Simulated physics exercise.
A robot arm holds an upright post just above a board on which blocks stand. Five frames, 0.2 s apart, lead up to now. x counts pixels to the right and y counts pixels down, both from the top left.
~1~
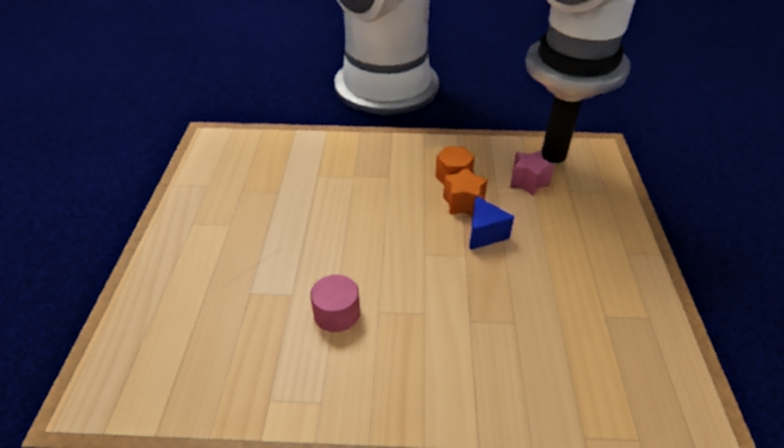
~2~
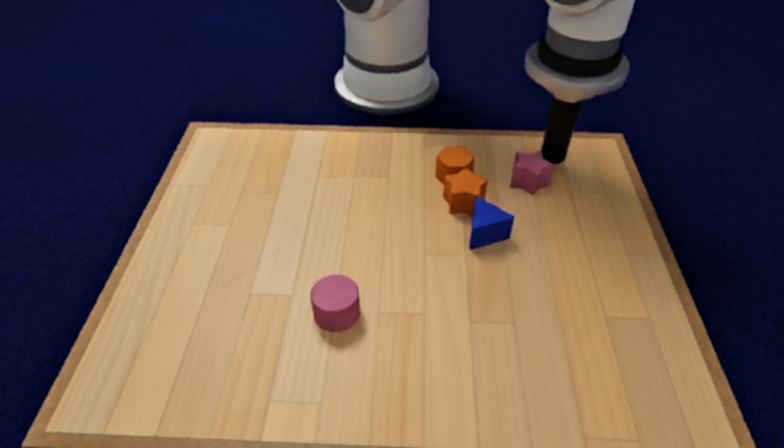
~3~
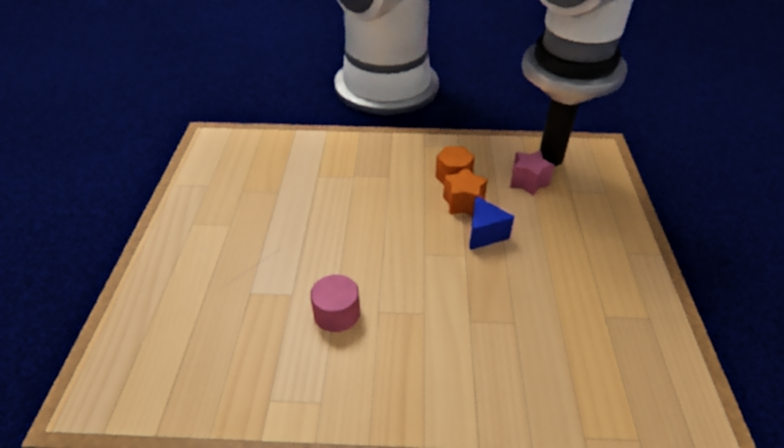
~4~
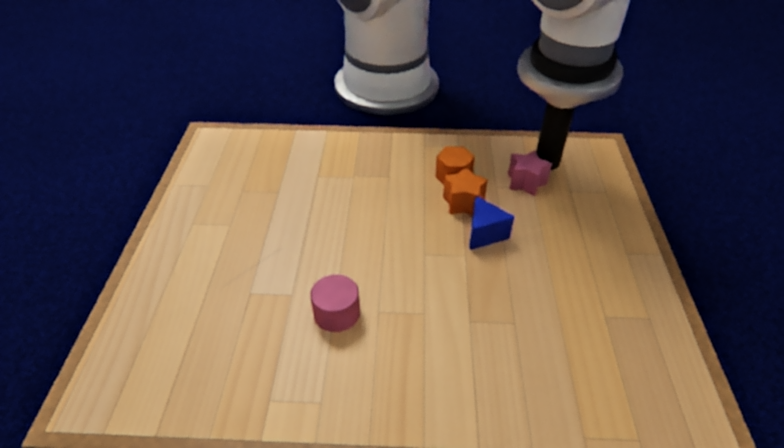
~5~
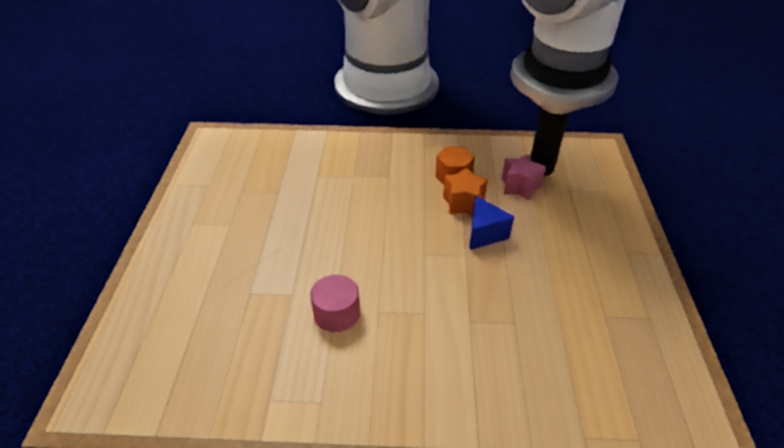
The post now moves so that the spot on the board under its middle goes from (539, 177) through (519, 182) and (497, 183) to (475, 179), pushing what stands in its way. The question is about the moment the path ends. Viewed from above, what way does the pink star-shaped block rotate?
From above, the turn goes anticlockwise.
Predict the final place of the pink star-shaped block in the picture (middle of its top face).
Expect it around (489, 177).
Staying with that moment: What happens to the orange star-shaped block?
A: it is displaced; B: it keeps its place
Letter A.
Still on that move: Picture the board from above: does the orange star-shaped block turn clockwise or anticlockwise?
With the clock.
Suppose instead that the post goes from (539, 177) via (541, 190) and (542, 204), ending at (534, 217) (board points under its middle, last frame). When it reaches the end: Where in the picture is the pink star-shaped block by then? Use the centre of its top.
It sits at (516, 178).
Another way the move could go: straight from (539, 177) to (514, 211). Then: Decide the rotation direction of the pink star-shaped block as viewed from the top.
Clockwise rotation.
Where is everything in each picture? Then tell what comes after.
In the first frame, tip of the post at (554, 156), middles of tops, orange hexagonal block at (456, 156), orange star-shaped block at (466, 181), blue triangular piece at (488, 213), pink star-shaped block at (533, 161).
In the second frame, post at (553, 157), nothing pushed.
In the third frame, post at (551, 159), nothing pushed.
In the fourth frame, post at (547, 163), pink star-shaped block at (531, 161).
In the fifth frame, post at (541, 168), orange hexagonal block at (456, 156), orange star-shaped block at (466, 181), blue triangular piece at (488, 213), pink star-shaped block at (524, 165).
The first path, step by step. Halfway along, post at (509, 174); pink star-shaped block at (498, 176), turned 20° anticlockwise.
At the end, post at (476, 170); orange hexagonal block at (447, 155); orange star-shaped block at (457, 187), turned 20° clockwise; blue triangular piece unmoved; pink star-shaped block at (489, 177), turned 60° anticlockwise.
